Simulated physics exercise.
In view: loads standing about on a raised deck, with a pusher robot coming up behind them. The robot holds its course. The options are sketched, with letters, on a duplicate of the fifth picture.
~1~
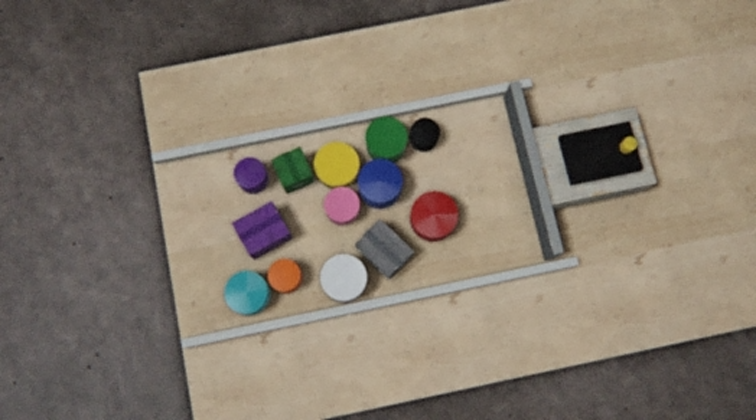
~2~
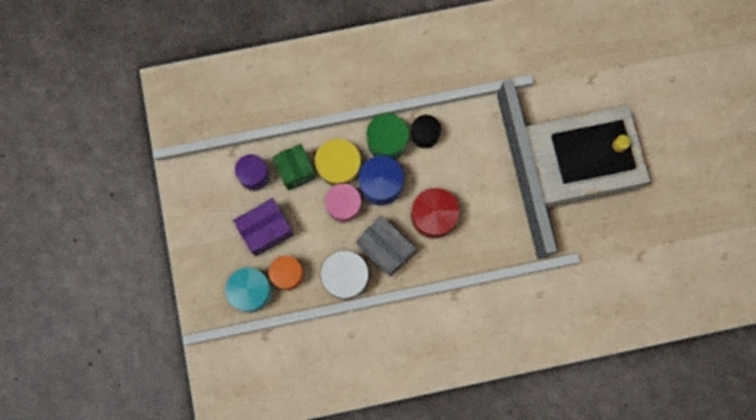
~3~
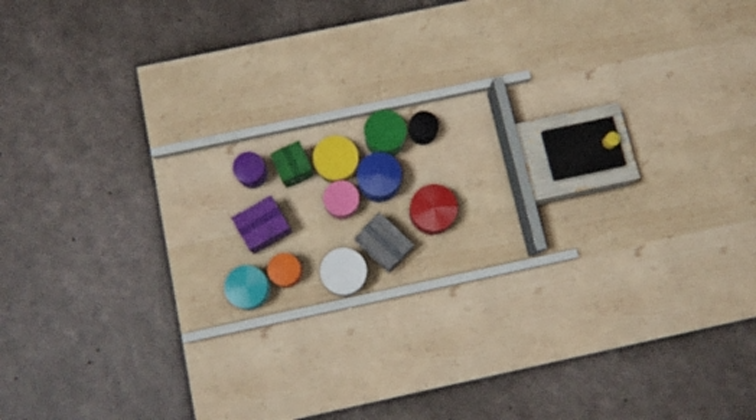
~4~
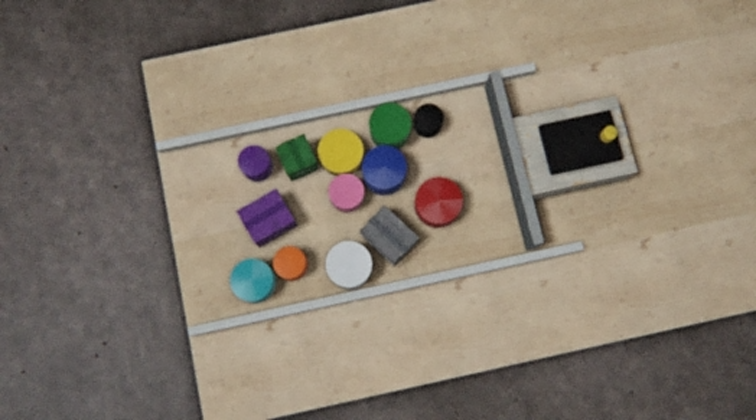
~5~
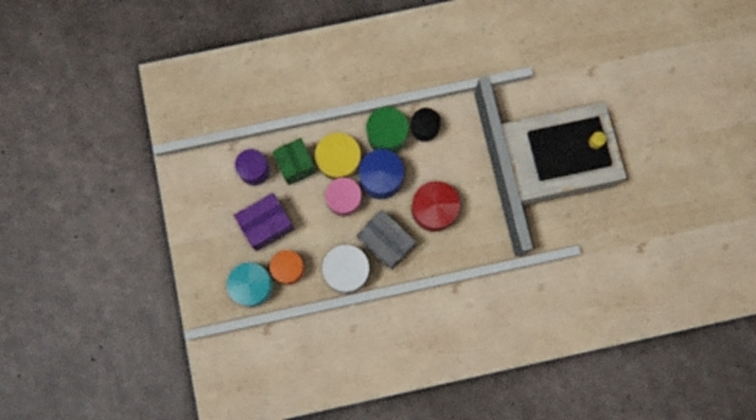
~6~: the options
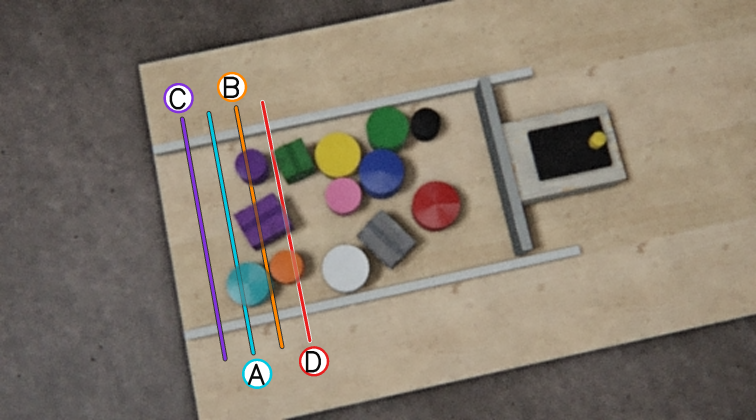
On a raised wooden deck, a pusher robot with a wide blade creeping left toward a cluster of motionless coloured loads.
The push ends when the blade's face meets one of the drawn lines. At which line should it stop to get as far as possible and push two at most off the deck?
D is the last line within the limit.
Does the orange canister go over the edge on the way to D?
No.
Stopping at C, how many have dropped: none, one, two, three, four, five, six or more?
In all, six or more.
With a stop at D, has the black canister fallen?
No.
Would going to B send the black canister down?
By then, no.
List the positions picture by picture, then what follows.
Black canister (425, 135); pink pail (342, 207); red canister (434, 217), in the first picture.
Robot (588, 152); yellow pail (338, 163), in the second picture.
Robot (578, 149); white pail (344, 273), in the third picture.
Robot (575, 143); turquoise canister (254, 281), in the fourth picture.
Robot (564, 150); purple canister (252, 167); green box (294, 162); purple box (264, 222), in the fifth picture.
On the marked copy, A at (230, 230); B at (258, 224); C at (203, 236); D at (286, 218).
Following D. Soon after the start, robot (485, 166); green pail (355, 132); black canister (391, 127).
Later, robot (406, 183); turquoise canister (222, 287); purple canister (208, 157).
In the end, robot (345, 196); turquoise canister over the edge; purple canister over the edge; two fallen.
As for the rest, A drops eight; B drops four; C drops nine.
